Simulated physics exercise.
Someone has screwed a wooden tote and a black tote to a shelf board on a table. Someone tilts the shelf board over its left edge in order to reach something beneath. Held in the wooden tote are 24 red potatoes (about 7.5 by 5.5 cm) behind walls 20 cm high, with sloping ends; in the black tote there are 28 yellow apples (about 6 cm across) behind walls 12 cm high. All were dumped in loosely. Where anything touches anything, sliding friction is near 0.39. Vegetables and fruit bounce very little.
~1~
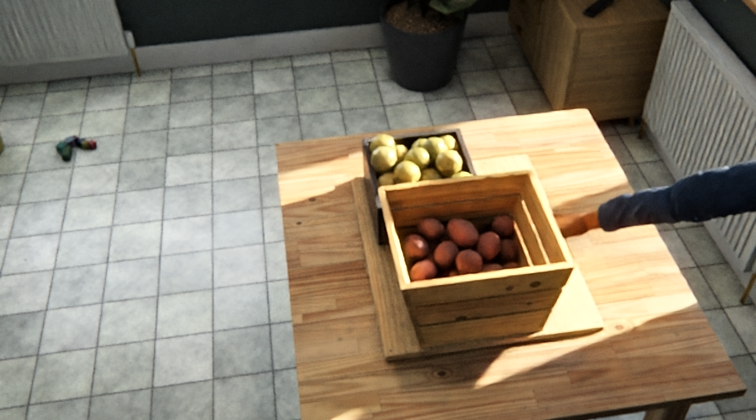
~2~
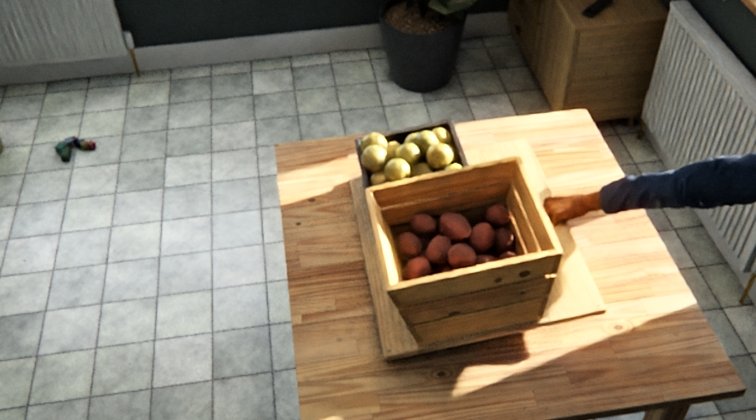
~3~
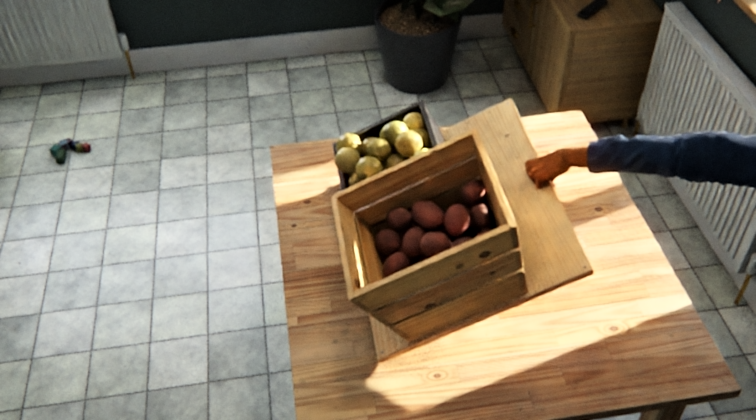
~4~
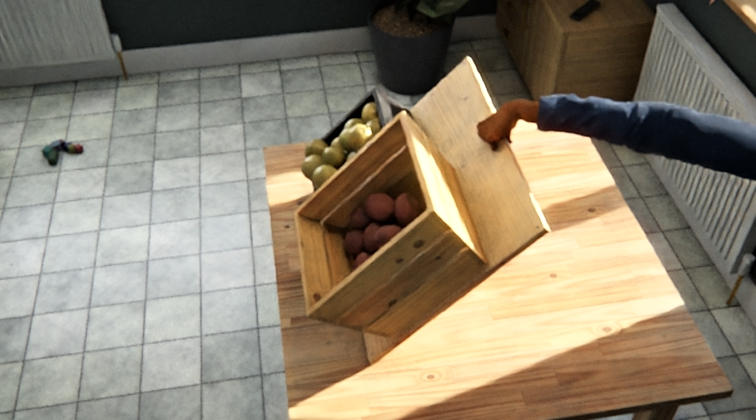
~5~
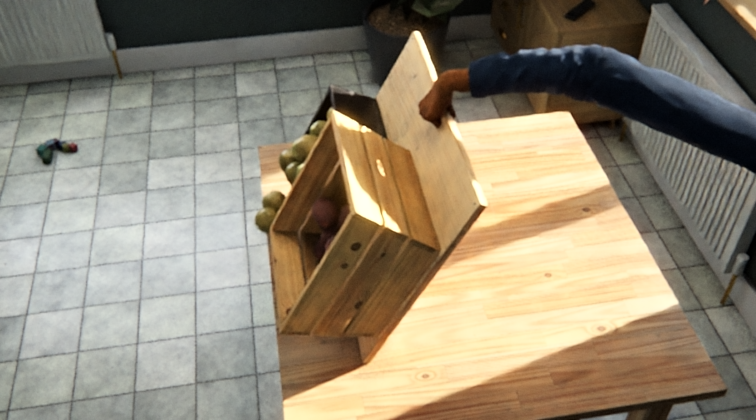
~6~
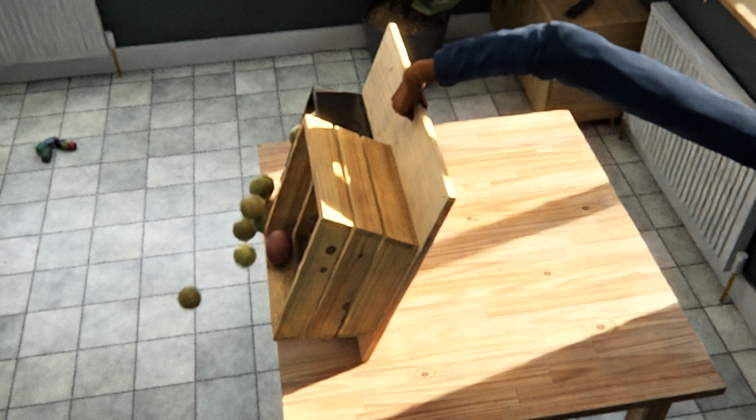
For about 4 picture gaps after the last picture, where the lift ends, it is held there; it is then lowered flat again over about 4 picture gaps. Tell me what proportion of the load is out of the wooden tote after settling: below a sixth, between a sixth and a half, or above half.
The proportion out is below a sixth.
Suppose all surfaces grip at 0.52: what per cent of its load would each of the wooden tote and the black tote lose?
In that case the wooden tote sheds 10 per cent, while the black tote sheds 20 per cent.
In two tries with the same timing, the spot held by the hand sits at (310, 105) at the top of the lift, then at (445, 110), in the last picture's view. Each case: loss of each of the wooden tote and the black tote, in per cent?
Loss per try - wooden tote 100 / 0 percent, black tote 100 / 30 percent.
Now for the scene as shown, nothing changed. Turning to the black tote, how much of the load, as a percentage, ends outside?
Black tote, 40 in a hundred gone.
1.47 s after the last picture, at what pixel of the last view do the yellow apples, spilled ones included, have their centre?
They're centred near (366, 197).
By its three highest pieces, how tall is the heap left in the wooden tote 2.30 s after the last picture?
I'd say near 16 cm.
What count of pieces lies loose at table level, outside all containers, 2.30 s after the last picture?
Roughly 0.
Then, 0.37 s after the last picture, tilt 70°; 1 of 24 out of the wooden tote and 10 of 28 out of the black tote.
Then, 0.83 s after the last picture, tilt 70°; 1 of 24 out of the wooden tote and 10 of 28 out of the black tote.
Then, 1.47 s after the last picture, tilt 11°; 1 of 24 out of the wooden tote and 10 of 28 out of the black tote.
Outcome (2.30 s after the last picture), 1 of 24 out of the wooden tote and 10 of 28 out of the black tote. Asked share, 1 of 24, 4 per cent.
